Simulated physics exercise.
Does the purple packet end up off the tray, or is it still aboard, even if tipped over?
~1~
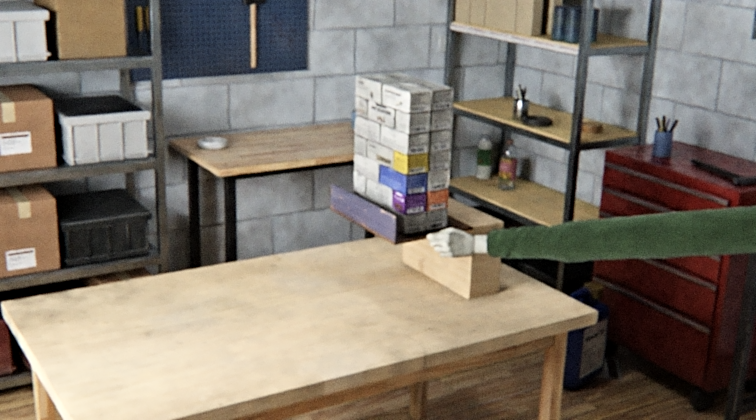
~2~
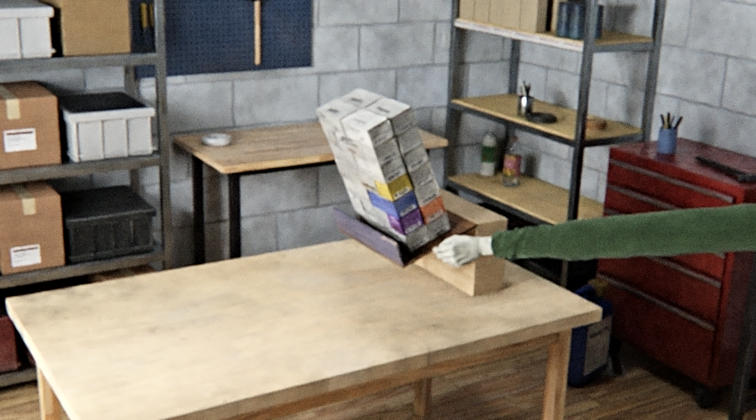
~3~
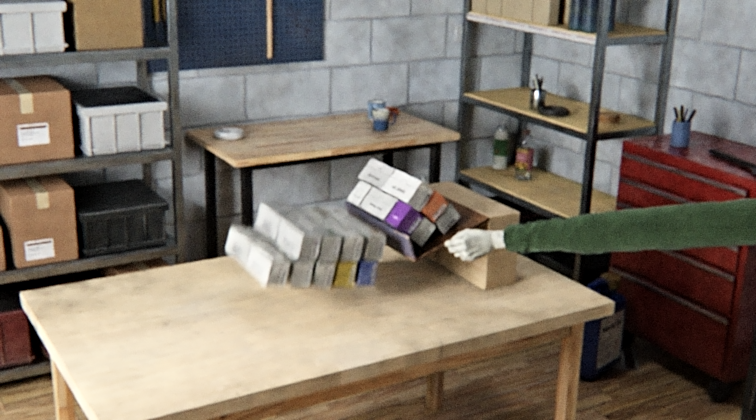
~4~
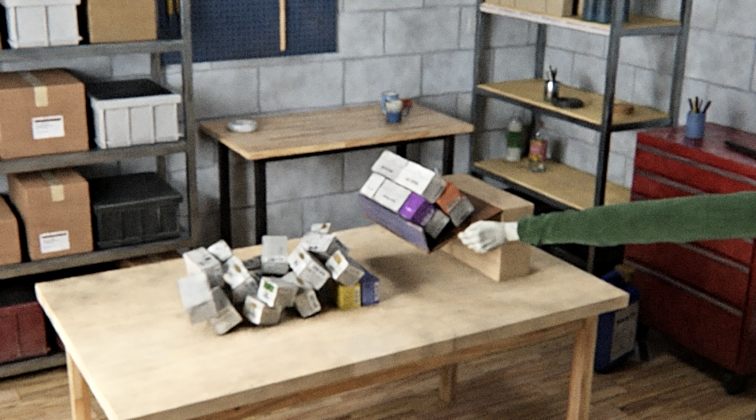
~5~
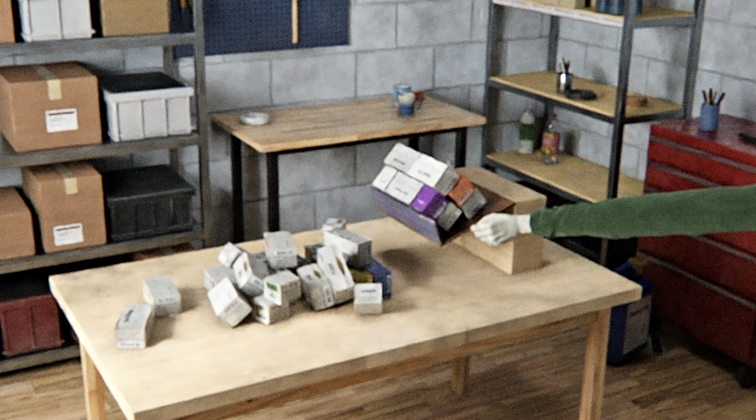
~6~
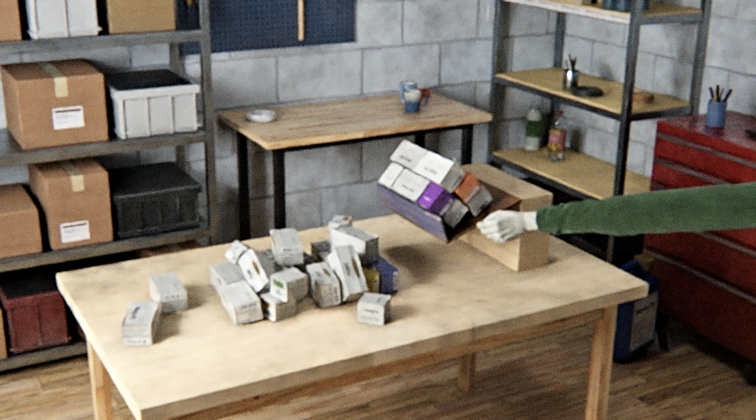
The purple packet is still aboard, leaning on the tilted tray with a few others.
